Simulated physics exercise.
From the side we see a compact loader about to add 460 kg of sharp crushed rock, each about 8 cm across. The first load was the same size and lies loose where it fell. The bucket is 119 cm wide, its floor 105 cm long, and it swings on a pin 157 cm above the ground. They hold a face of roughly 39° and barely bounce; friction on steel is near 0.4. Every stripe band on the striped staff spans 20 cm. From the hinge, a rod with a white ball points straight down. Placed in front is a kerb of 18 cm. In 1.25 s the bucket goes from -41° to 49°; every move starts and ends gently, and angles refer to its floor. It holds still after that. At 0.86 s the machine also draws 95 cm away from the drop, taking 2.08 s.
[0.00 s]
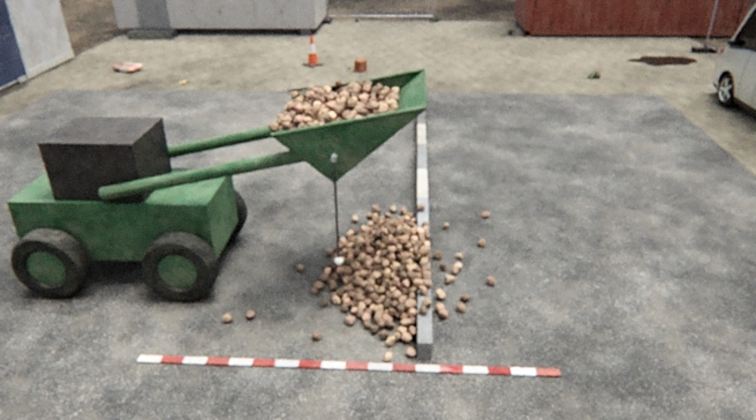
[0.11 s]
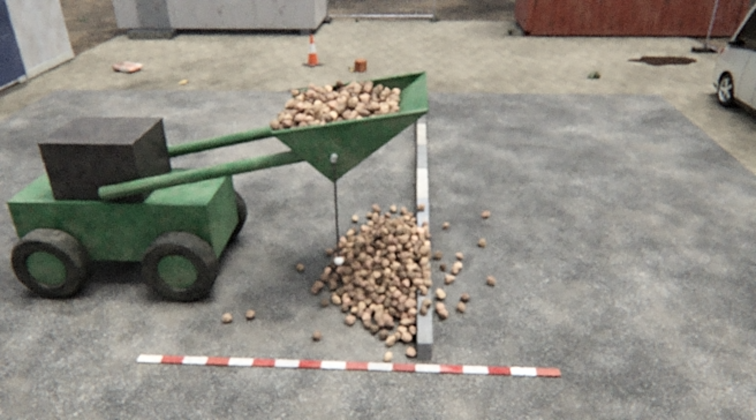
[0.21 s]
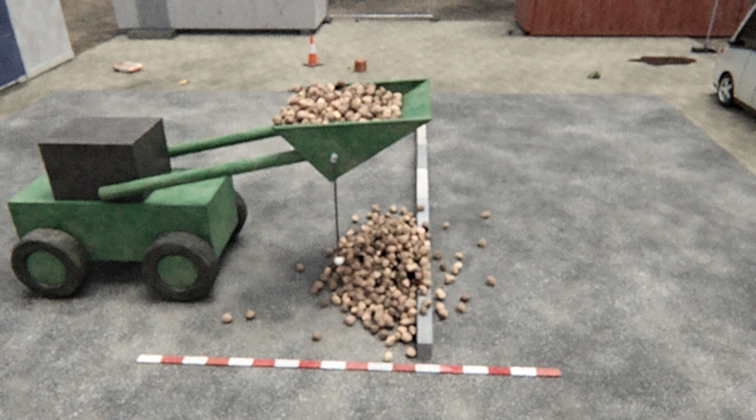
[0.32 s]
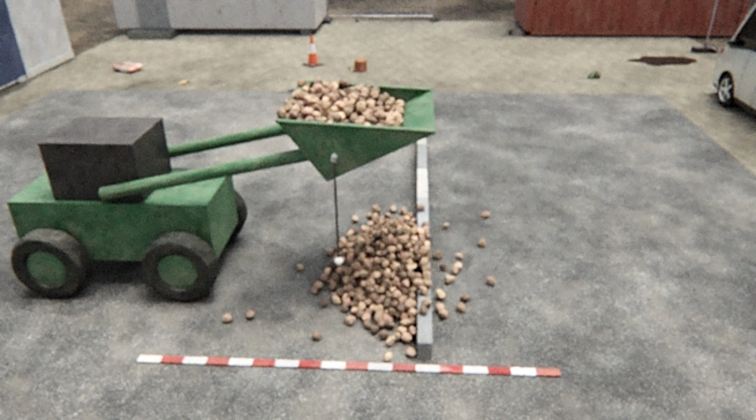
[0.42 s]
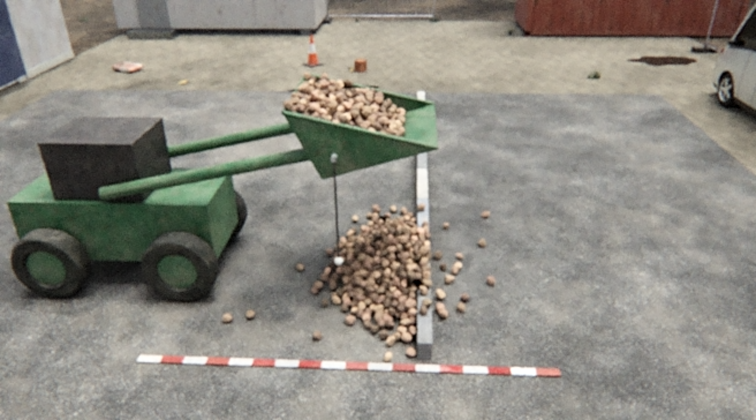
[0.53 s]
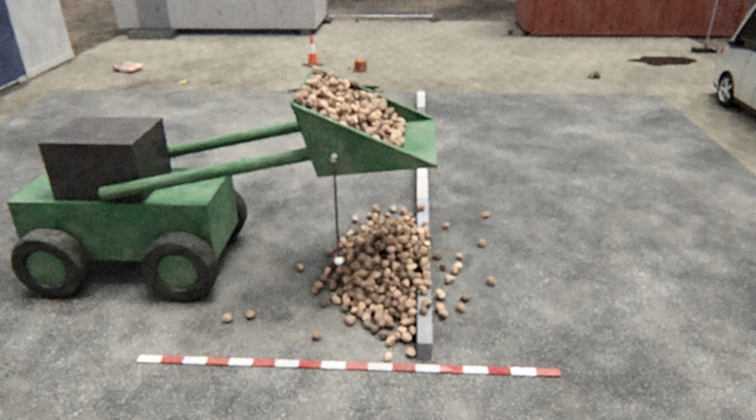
A green loader's raised bucket, heaped with brownish stones, slowly tilted its right-hand lip downward while the machine stayed put, and the stones shifted slightly inside above a loose pile against a low kerb.
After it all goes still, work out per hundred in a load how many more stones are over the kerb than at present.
Around 46 stones per hundred.
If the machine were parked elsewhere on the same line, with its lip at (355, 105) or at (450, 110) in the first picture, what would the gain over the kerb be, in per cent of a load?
Near 0 in a hundred, then near 70 in a hundred.
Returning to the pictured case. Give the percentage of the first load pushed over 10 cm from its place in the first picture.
Close to 5 per cent.
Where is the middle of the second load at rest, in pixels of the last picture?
Around (418, 265) in the last picture.
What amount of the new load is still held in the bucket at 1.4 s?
Held: Around 35 % of the load.
After 0.9 s the floor is at 35°; in per cent of one load, 100 in the bucket, 98 on this side of the kerb, 3 over the kerb; the foremost stones are at (470, 265).
After 1.4 s the floor is at 49°; in per cent of one load, 36 in the bucket, 158 on this side of the kerb, 7 over the kerb; the foremost stones are at (470, 265).
After 3.4 s the floor is at 49°; in per cent of one load, 0 in the bucket, 152 on this side of the kerb, 48 over the kerb; the foremost stones are at (581, 302).
After 6.2 s the floor is at 49°; in per cent of one load, 0 in the bucket, 152 on this side of the kerb, 48 over the kerb; the foremost stones are at (581, 302). Net gain over the kerb, 46.
